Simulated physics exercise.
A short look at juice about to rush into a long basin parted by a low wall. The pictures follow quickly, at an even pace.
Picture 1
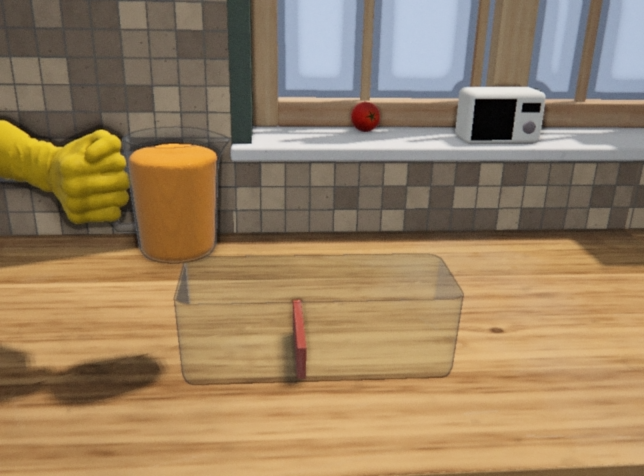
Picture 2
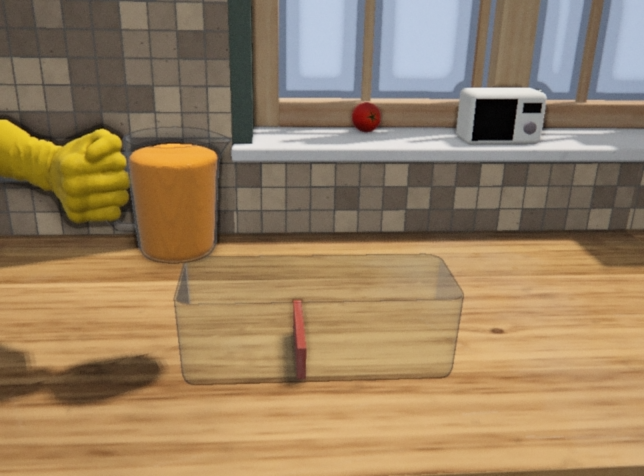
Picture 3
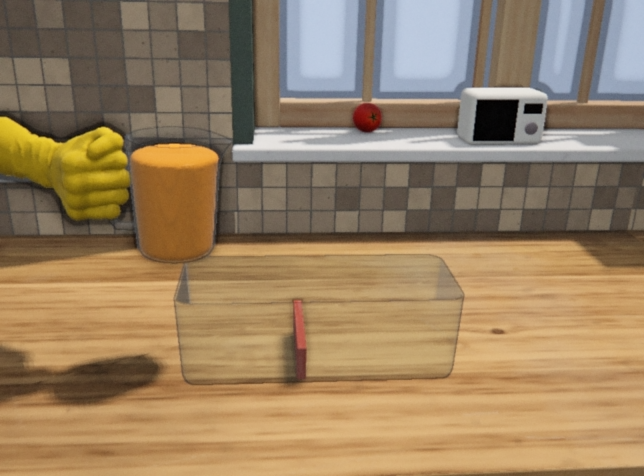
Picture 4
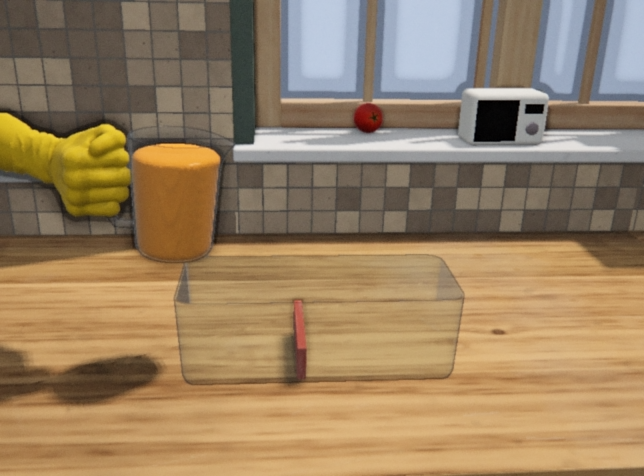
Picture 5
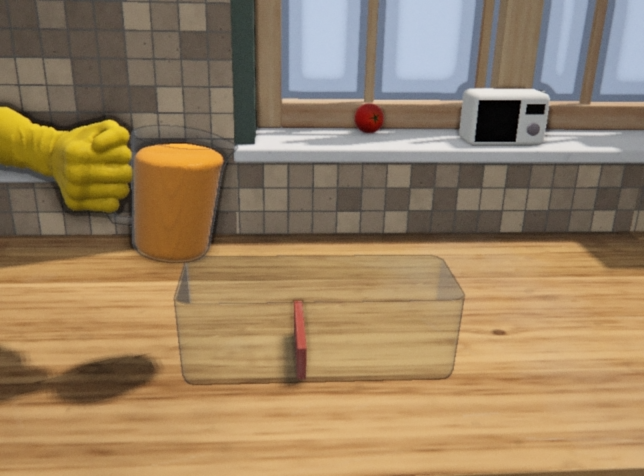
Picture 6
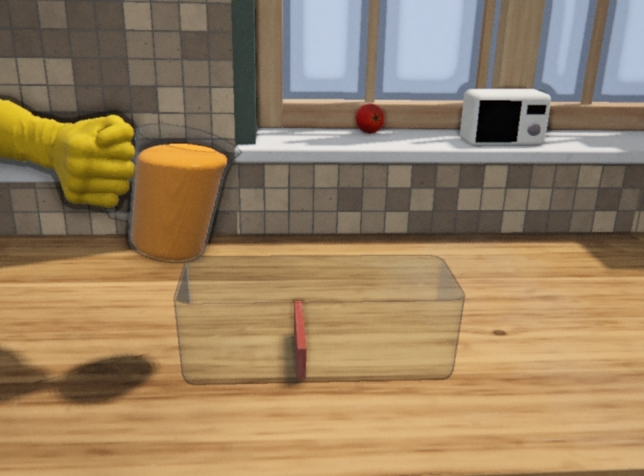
On a wooden kitchen counter, a yellow-gloved hand holds a clear container of orange juice upright beside a long, empty see-through basin with a low red wall inside. After staying nearly still, the container slowly leans a little to the right, while the basin stays in place.
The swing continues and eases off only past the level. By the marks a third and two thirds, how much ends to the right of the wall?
The share right of the wall is between a third and two thirds.
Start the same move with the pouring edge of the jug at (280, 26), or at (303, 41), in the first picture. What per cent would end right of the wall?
Near 90 % and 95 %.
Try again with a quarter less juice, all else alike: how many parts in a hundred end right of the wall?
Near 20 %.
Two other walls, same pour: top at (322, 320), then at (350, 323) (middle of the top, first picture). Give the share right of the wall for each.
First some 5, then 10 per cent.
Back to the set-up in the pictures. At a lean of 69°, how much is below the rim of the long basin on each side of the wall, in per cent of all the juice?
The left part 0 per cent, the right part 0.
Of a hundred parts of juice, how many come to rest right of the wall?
Close to 40 per cent.
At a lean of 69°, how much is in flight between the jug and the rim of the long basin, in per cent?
Near 15 %.
A moment on, the jug is tipped part way and 83 per cent is still to pour, 1 is left of the wall and 2 right of it.
Next, the jug is tipped on its side and 39 per cent is still to pour, 19 is left of the wall and 27 right of it.
Then the jug is tipped on its side and 8 per cent is still to pour, 46 is left of the wall and 42 right of it.
Later the jug is tipped on its side and 1 per cent is still to pour, 56 is left of the wall and 42 right of it.
In the end 57 per cent lies left of the wall, 42 right of it and 0 outside.
